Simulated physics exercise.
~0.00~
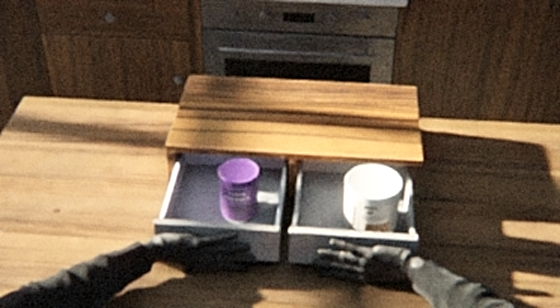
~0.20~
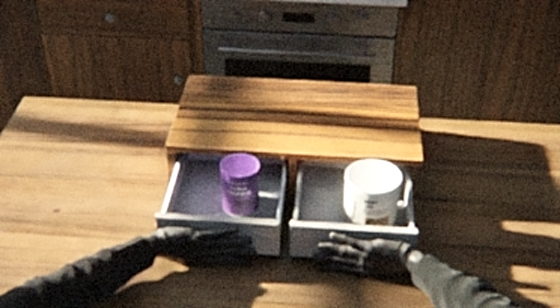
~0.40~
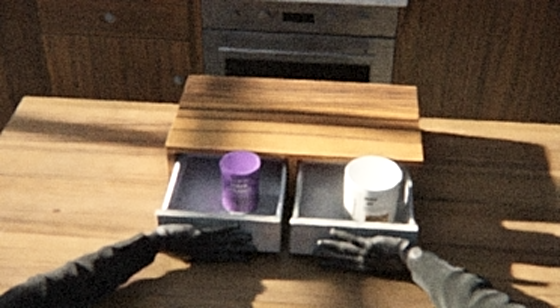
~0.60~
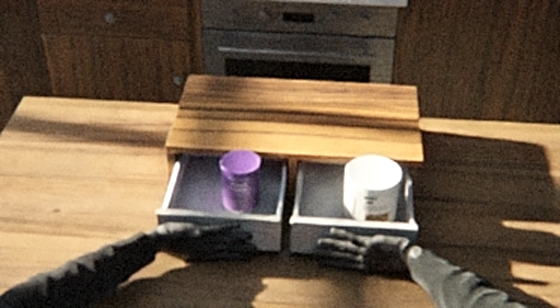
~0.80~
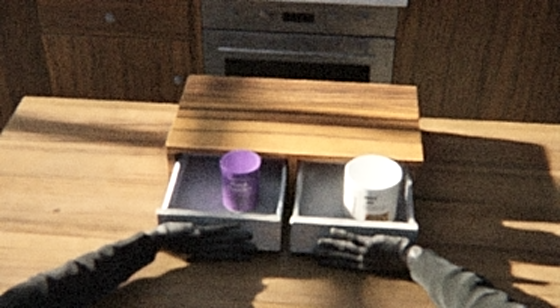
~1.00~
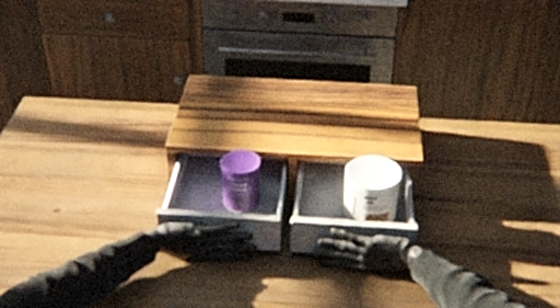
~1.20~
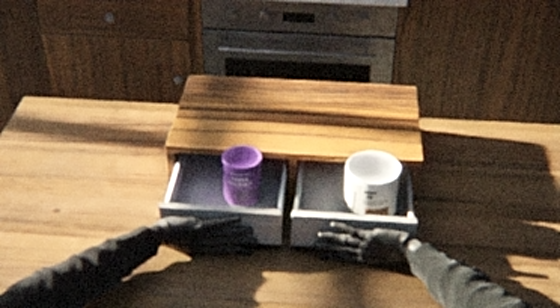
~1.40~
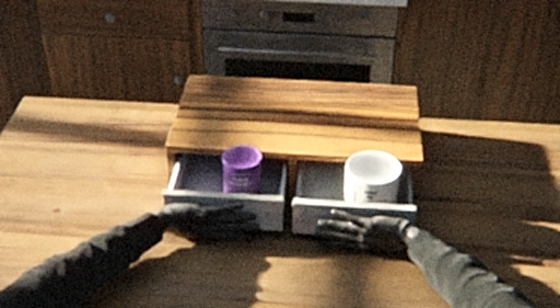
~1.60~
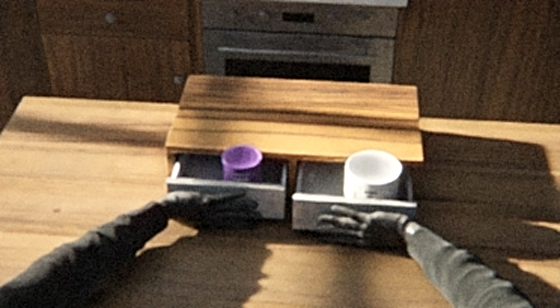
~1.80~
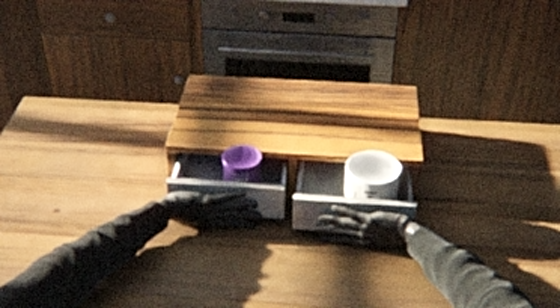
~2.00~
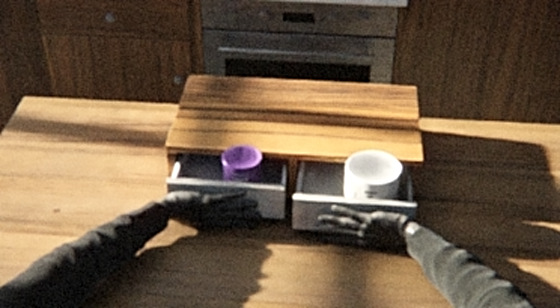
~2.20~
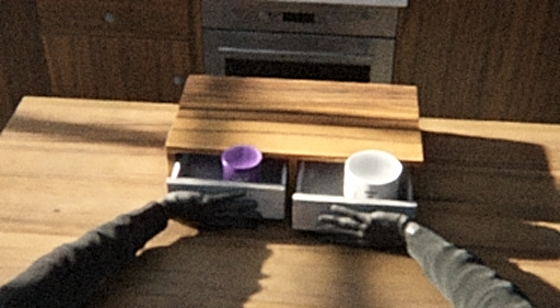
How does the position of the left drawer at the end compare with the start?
At the end the left drawer sits farther in under the wooden top than at the start, but it is still partly open.
Two gloved hands push both open drawers partway into the low cabinet, leaving them ajar.
